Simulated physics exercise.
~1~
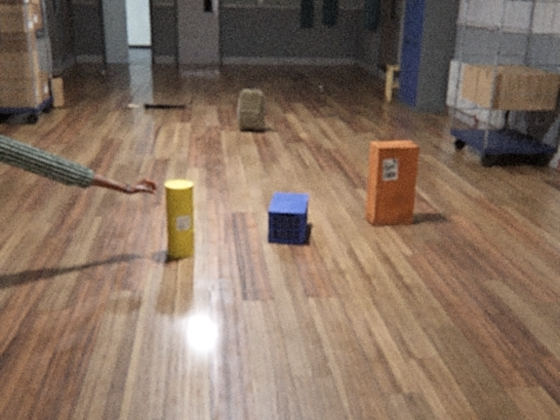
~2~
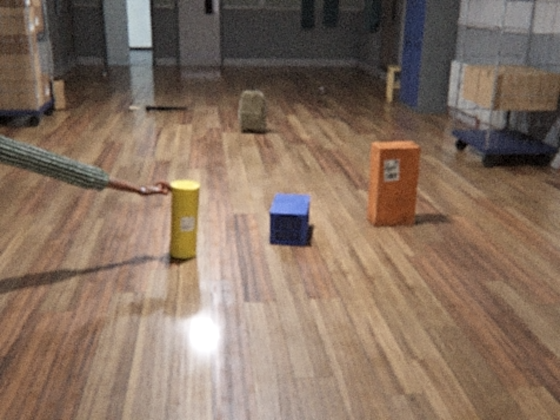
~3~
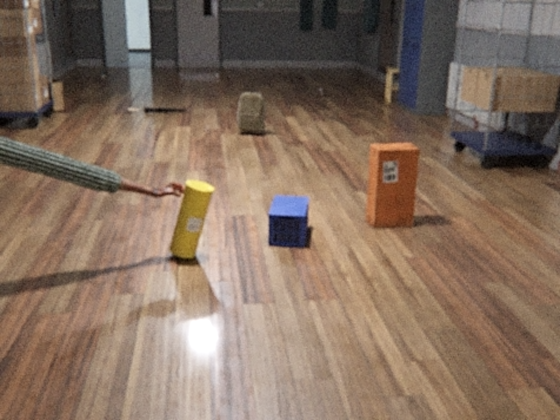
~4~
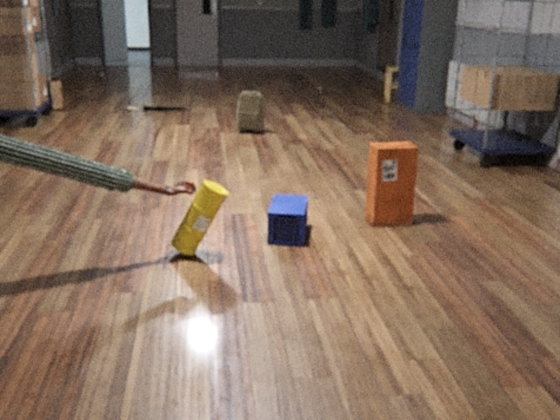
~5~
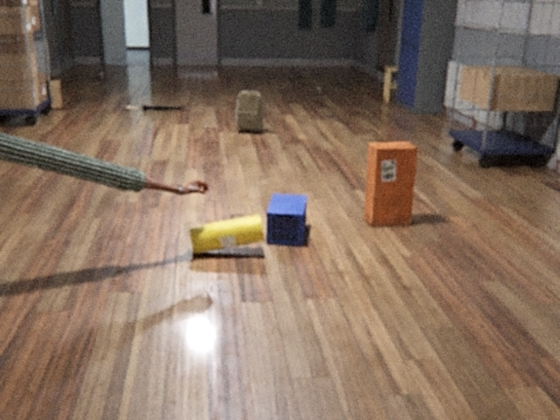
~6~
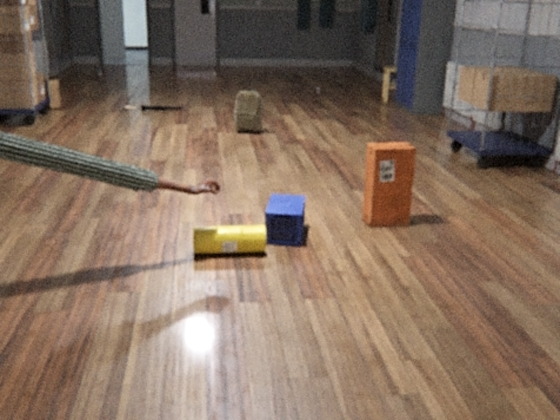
A hand on a long, green-sleeved arm reached in from the left and pushed the top of an upright yellow canister, which leaned to the right and toppled onto its side, ending up lying on the wooden floor beside a blue crate.
